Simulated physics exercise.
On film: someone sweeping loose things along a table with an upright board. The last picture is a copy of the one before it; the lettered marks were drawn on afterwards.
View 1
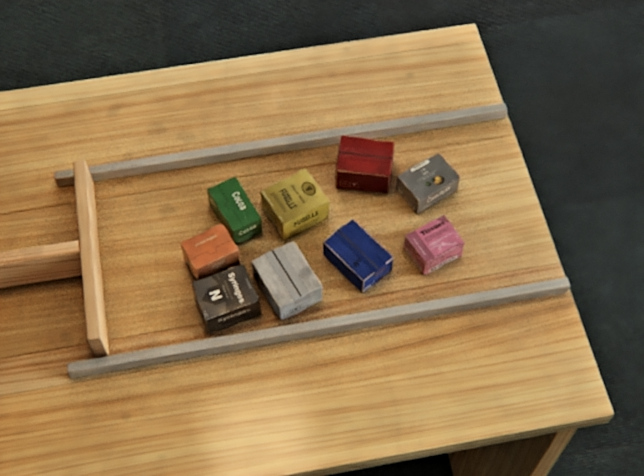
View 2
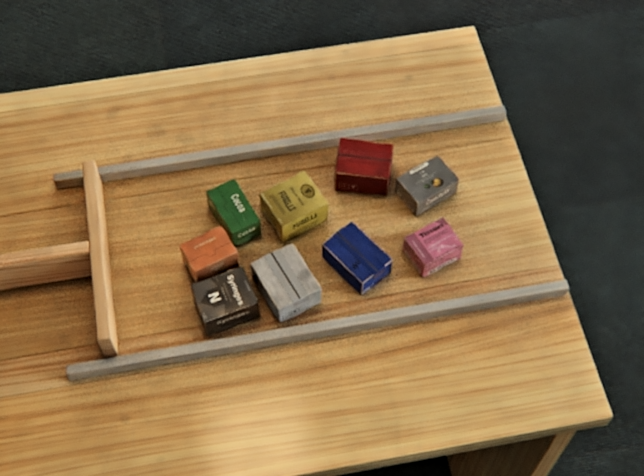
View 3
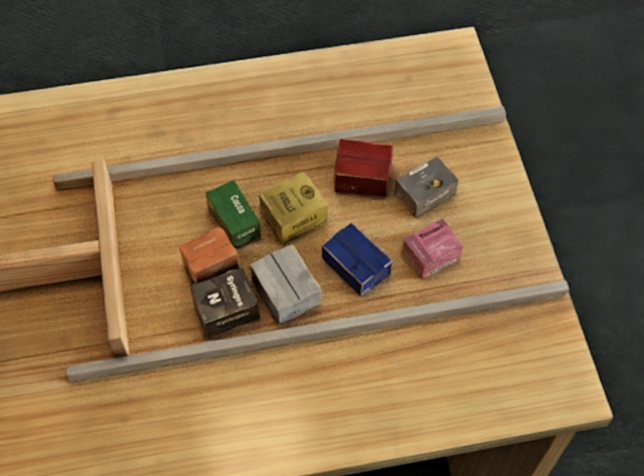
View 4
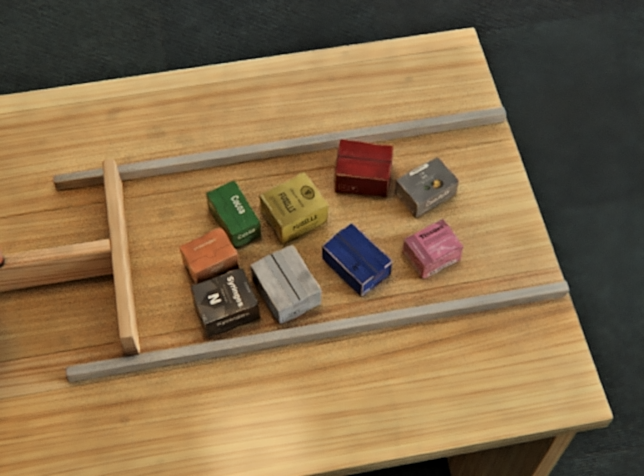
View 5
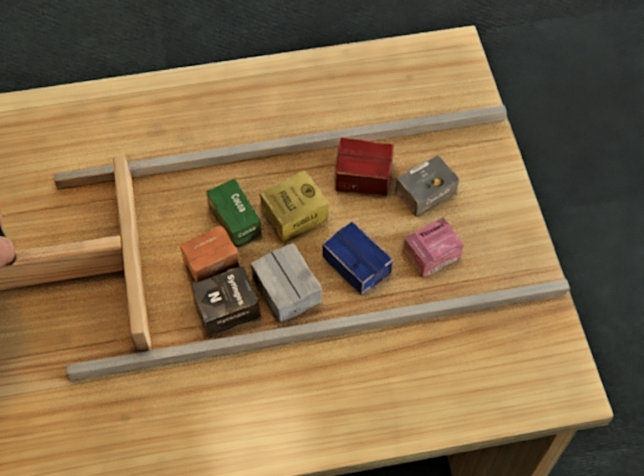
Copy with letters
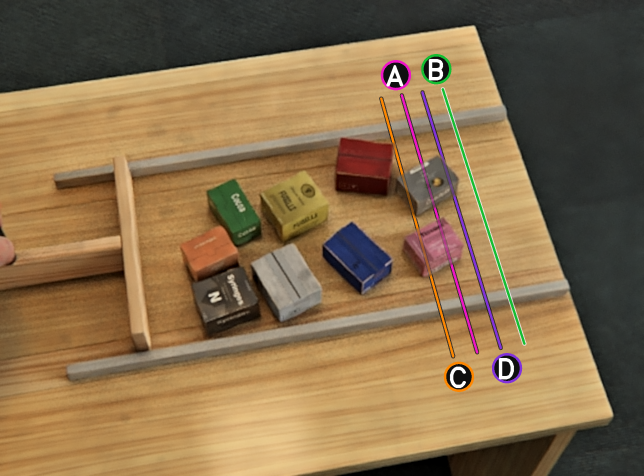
On a wooden table, an upright board on a handle slid slowly to the right between two grey rails toward a group of small coloured boxes, which stayed still as a hand appeared at the left.
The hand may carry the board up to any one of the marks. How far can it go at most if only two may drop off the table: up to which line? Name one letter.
The farthest such stop is C.
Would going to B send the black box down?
No.
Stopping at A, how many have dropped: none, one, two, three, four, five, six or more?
By then, three.
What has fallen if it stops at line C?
It is the pink box.
On the marked copy, A at (437, 214); B at (481, 207); C at (415, 218); D at (459, 210).
Taking C. A third of the way, board (232, 223); black box (280, 298); white box (331, 279).
Two thirds of the way, board (334, 207); pink box (513, 234); grey box (462, 181).
When it is over, board (412, 194); pink box over the edge; blue box (543, 222); one fallen.
As for the rest, A drops three; B drops five; D drops three.
